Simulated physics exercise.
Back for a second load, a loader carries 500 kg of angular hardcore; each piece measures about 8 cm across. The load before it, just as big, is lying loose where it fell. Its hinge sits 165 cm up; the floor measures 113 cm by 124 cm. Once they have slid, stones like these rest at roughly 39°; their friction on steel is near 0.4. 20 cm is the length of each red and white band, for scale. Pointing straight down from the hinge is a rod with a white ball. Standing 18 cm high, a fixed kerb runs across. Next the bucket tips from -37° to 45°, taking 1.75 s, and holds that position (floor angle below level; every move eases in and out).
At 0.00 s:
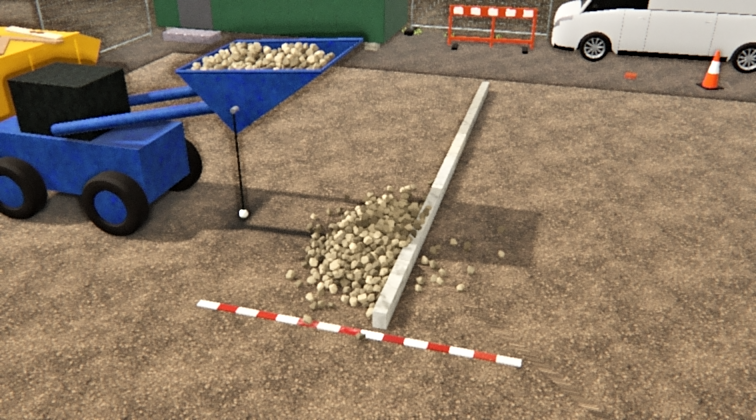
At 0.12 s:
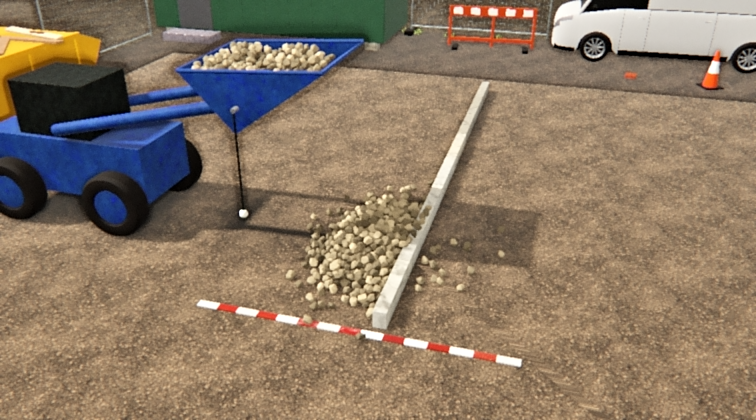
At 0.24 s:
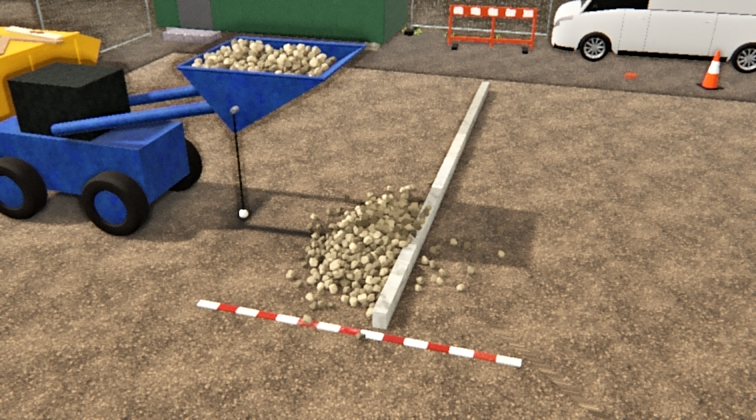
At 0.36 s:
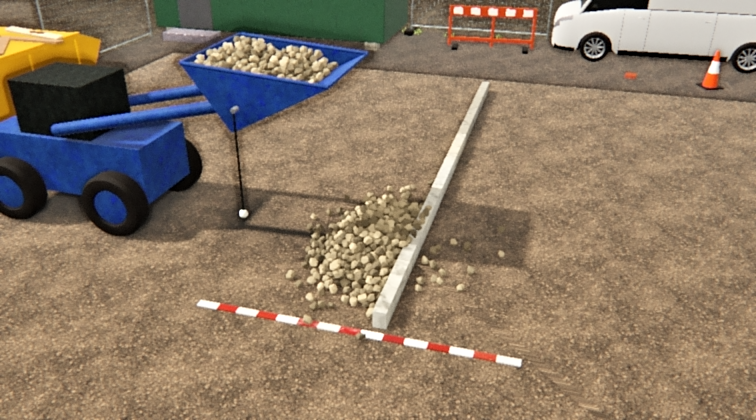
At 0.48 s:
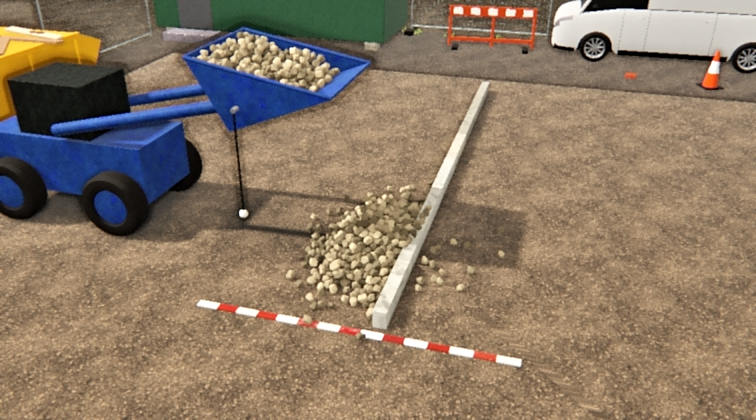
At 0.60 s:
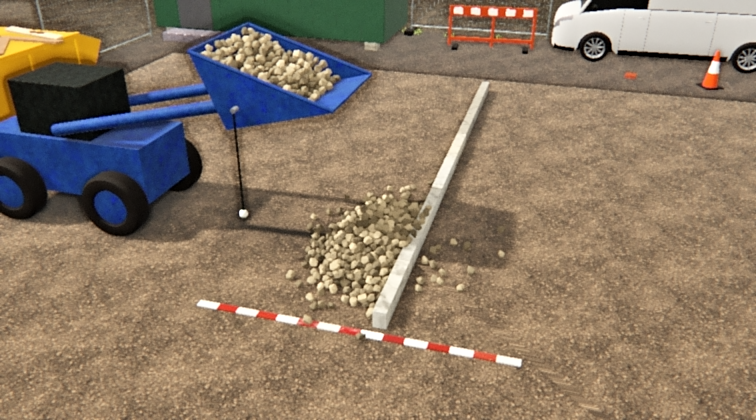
Blue loader bucket full of pale stones tilting slowly forward above bare ground, beside a loose stone heap against a kerb.
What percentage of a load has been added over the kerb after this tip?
2 %.
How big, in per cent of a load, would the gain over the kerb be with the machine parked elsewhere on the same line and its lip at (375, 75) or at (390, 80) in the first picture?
I'd guess close to 45 per cent first and close to 70 per cent second.
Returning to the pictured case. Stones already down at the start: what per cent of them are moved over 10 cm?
I'd say roughly 5 per cent of them.
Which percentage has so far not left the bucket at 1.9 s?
Some 35 percent, roughly.
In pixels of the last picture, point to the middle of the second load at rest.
They end up centred around (350, 226).
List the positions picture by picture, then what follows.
In the first picture, lip at (322, 72), floor tilted -37°, highest stones at (292, 51). The earlier load is highest near (379, 224), 33 cm above ground level, 98 % on this side of the kerb, 2 % over the kerb.
In the second picture, lip at (323, 74), floor tilted -36°, highest stones at (293, 52); the stones move at 0.1 m/s on average.
In the third picture, the bucket is at -33°, its lip at (325, 79); the top of the load is at (265, 50); the stones move at 0.2 m/s on average.
In the fourth picture, lip at (328, 88), floor tilted -28°, highest stones at (236, 45); the stones move at 0.2 m/s on average.
In the fifth picture, the bucket is at -22°, its lip at (331, 99); the top of the load is at (240, 41); the stones move at 0.3 m/s on average.
In the sixth picture, the bucket is at -15°, its lip at (333, 112); the top of the load is at (244, 38); the stones move at 0.3 m/s on average.
After 1.3 s the floor is at 32°; in per cent of one load, 100 in the bucket, 98 on this side of the kerb, 2 over the kerb; the foremost stones are at (468, 260).
After 1.9 s the floor is at 45°; in per cent of one load, 34 in the bucket, 163 on this side of the kerb, 2 over the kerb; the foremost stones are at (468, 260).
After 2.2 s the floor is at 45°; in per cent of one load, 2 in the bucket, 195 on this side of the kerb, 3 over the kerb; the foremost stones are at (468, 260).
After 5.0 s the floor is at 45°; in per cent of one load, 0 in the bucket, 196 on this side of the kerb, 4 over the kerb; the foremost stones are at (479, 254). Net gain over the kerb, 2.
